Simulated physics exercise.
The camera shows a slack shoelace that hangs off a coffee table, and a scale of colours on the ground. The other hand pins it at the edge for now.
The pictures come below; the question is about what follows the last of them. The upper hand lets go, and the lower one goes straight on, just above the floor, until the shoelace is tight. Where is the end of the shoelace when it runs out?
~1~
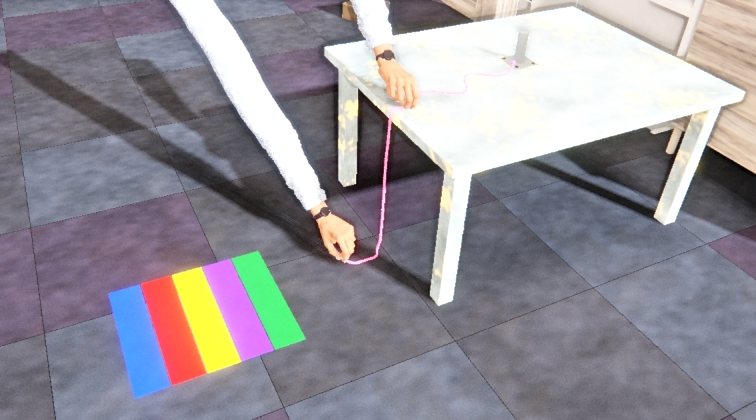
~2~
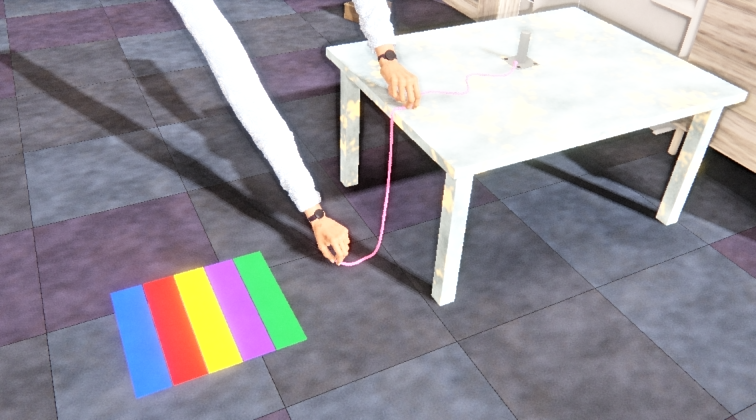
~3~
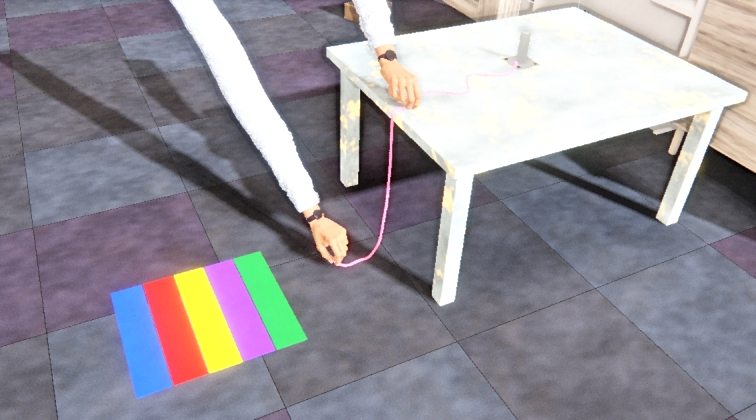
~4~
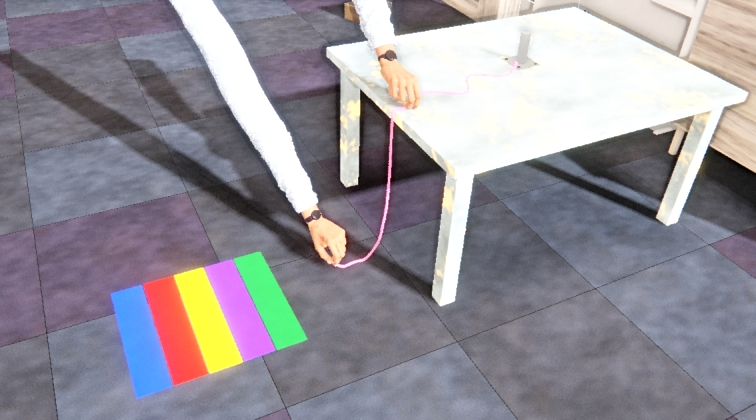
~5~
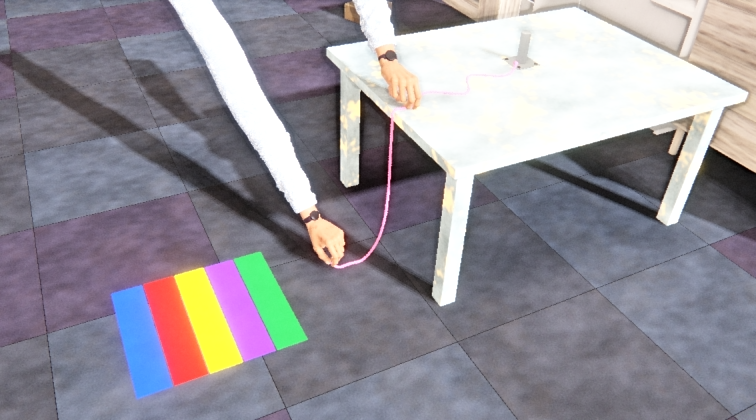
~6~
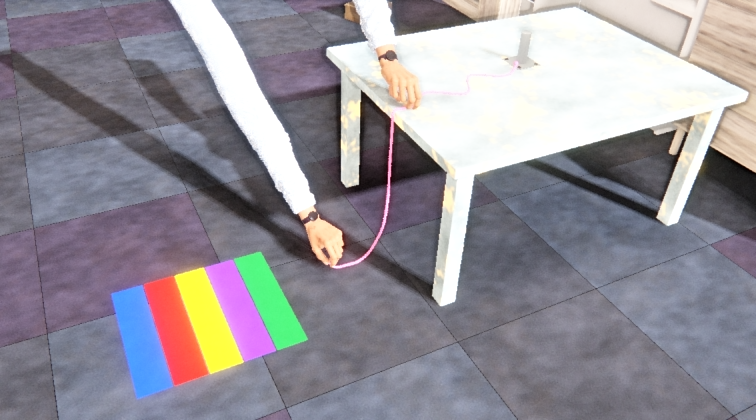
Above the yellow strip.
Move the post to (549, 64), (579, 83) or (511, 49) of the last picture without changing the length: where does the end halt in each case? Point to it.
(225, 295), (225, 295) and (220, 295), roughly.
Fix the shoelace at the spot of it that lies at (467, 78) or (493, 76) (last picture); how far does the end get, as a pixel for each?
Try one ends near (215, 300), try two near (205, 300).
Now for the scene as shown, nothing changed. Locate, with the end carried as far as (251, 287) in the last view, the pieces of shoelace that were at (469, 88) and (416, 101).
(442, 87) for the first, (390, 113) for the second.
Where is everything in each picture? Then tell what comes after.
In the first frame, end (342, 258); green (281, 326); purple (250, 337); yellow (217, 348); red (182, 359); blue (147, 371).
In the second frame, end (336, 261); shoelace through (508, 74) (468, 86) (420, 95) (391, 134) (387, 192) (379, 244).
In the third frame, end (334, 262).
In the fourth frame, end (333, 262); shoelace through (508, 75) (469, 86) (420, 95) (391, 134) (388, 192) (377, 245).
In the fifth frame, end (331, 263).
In the sixth frame, end (330, 263); shoelace through (508, 75) (469, 87) (421, 95) (392, 134) (388, 192) (373, 246).
A little later, end near (251, 287); over green.
Next, end near (217, 298); over yellow.
When it is tight, end near (197, 304); over yellow. The end stops over the yellow strip.
